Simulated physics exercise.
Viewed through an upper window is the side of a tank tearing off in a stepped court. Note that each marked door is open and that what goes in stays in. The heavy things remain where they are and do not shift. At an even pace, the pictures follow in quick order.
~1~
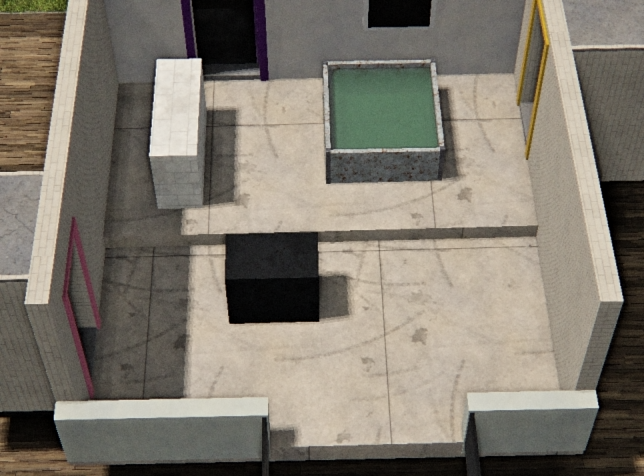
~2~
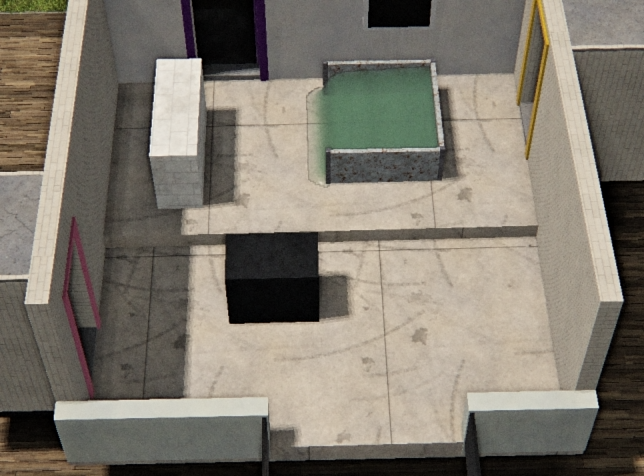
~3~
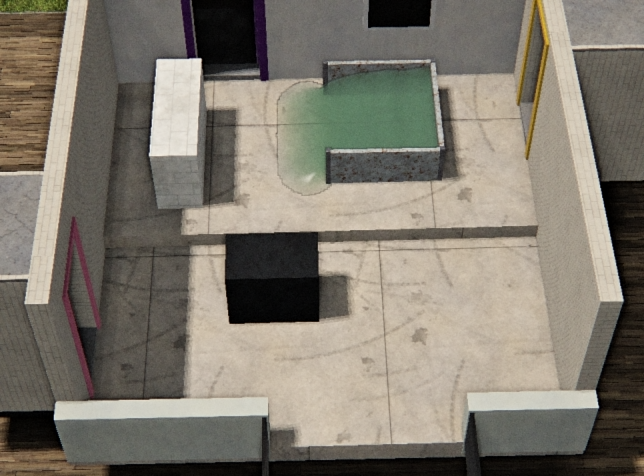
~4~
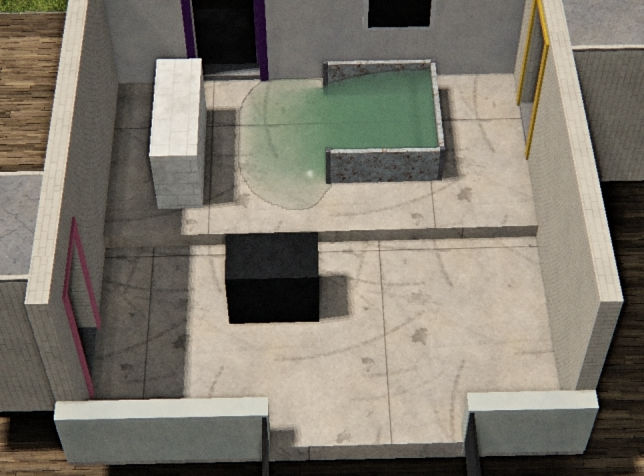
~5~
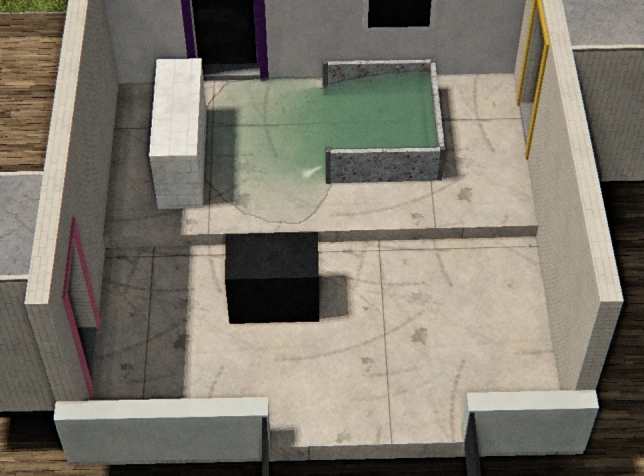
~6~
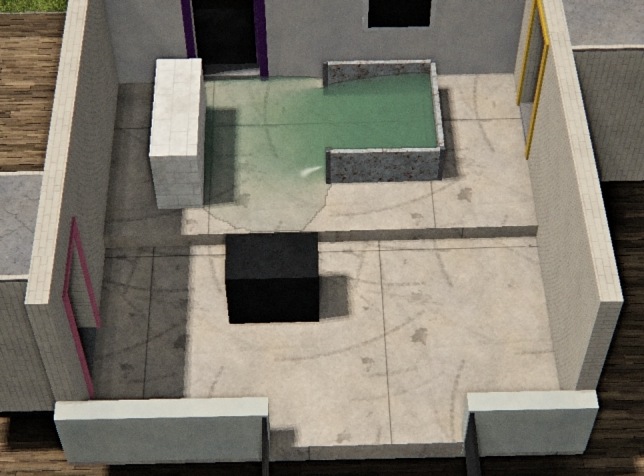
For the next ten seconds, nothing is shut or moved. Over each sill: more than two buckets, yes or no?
Pink door: Yes, more; purple door: Yes, more; yellow door: No, not more.
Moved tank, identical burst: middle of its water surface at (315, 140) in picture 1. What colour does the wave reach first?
The purple one.
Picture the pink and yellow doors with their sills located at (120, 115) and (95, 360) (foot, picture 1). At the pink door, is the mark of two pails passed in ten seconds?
Looking at it, the pink one rises beyond that level.
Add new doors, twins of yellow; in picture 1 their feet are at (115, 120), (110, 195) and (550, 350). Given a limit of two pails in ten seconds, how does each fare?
Outcome by door - past the limit, within the limit, within the limit.
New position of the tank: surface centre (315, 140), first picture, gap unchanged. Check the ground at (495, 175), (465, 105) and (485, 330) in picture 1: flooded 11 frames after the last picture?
First spot stays unwetted, second spot stays unwetted, third spot stays unwetted.
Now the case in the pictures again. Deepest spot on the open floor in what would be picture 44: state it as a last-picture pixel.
Deepest spot: Near (91, 408).
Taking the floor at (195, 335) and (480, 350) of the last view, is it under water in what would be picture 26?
Taking them as listed, I'd call them soaked and not wet.
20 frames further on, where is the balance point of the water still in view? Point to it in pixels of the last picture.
Close to (230, 196).
A moment on, water covers 20 % of the floor; the pink door not reached, the purple door wet at the sill, nothing in, the yellow door not reached.
Next, water covers 35 % of the floor; the pink door wet at the sill, nothing in, the purple door over two buckets in, the yellow door not reached.
Then, water covers 50 % of the floor; the pink door under two buckets in, the purple door over two buckets in, the yellow door not reached.
Later, water covers 75 % of the floor; the pink door over two buckets in, the purple door over two buckets in, the yellow door not reached.
In the end, water covers 80 % of the floor; the pink door over two buckets in, the purple door over two buckets in, the yellow door wet at the sill, nothing in.
